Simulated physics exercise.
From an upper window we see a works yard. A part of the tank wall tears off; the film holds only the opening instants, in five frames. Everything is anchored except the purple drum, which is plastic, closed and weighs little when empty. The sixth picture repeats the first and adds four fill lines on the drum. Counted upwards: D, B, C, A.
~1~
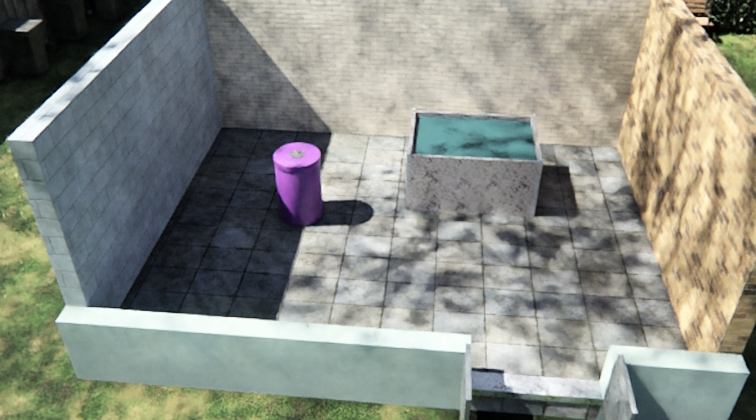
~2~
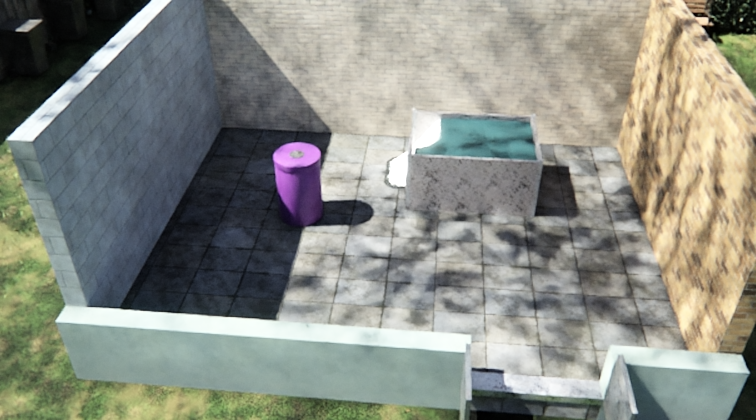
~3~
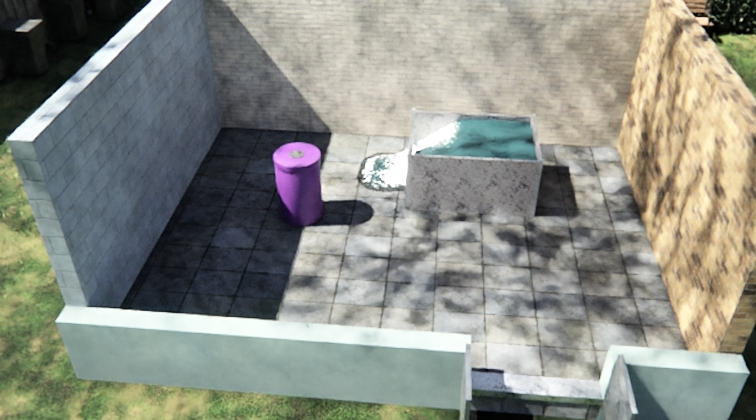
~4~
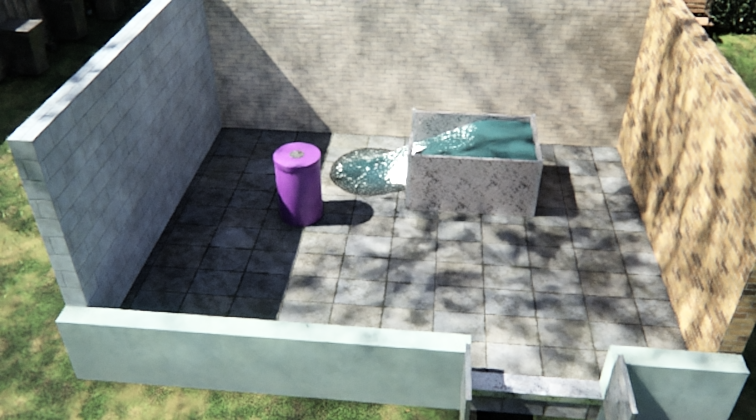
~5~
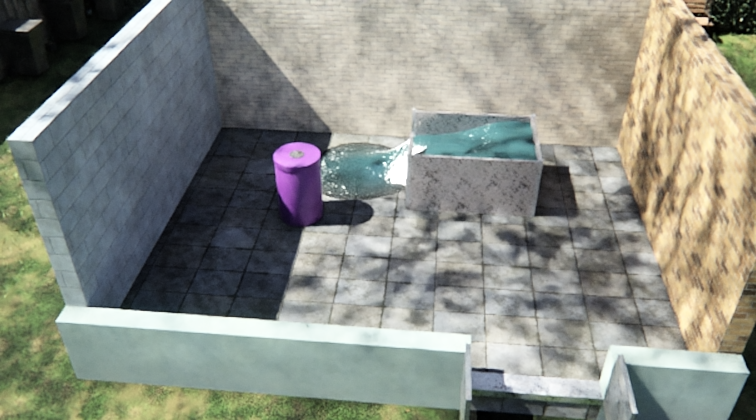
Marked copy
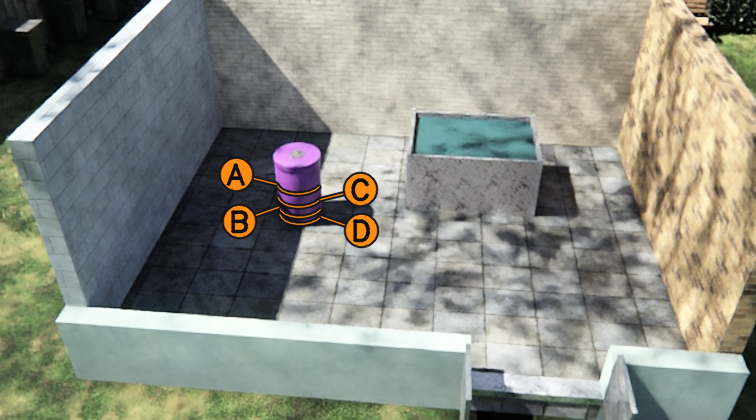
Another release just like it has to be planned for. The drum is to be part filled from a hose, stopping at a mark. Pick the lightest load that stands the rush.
Choose B.
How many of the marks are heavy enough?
Three of the four.
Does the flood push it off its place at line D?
Yes, that goes wrong.
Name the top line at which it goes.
That is line D.
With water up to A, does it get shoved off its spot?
No.
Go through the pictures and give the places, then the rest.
The first frame shows lid of the purple drum at (297, 155); tank full, its middle at (473, 140); open gate at (539, 343).
In the second frame, 1 % of the ground under water, its edge towards the drum at (391, 178).
In the third frame, 2 % of the ground under water, its edge towards the drum at (364, 180).
In the fourth frame, 4 % of the ground under water, its edge towards the drum at (354, 189).
The fifth frame shows lid of the purple drum at (297, 155); 6 % of the ground under water, its edge towards the drum at (331, 190).
In orange, A at (295, 194); B at (296, 217); C at (296, 207); D at (297, 224); from the bottom up D, B, C, A.
If A is chosen, it does not move.
If B is chosen, it does not move.
If C is chosen, it does not move.
If D is chosen, it is pushed about twice its own width away.
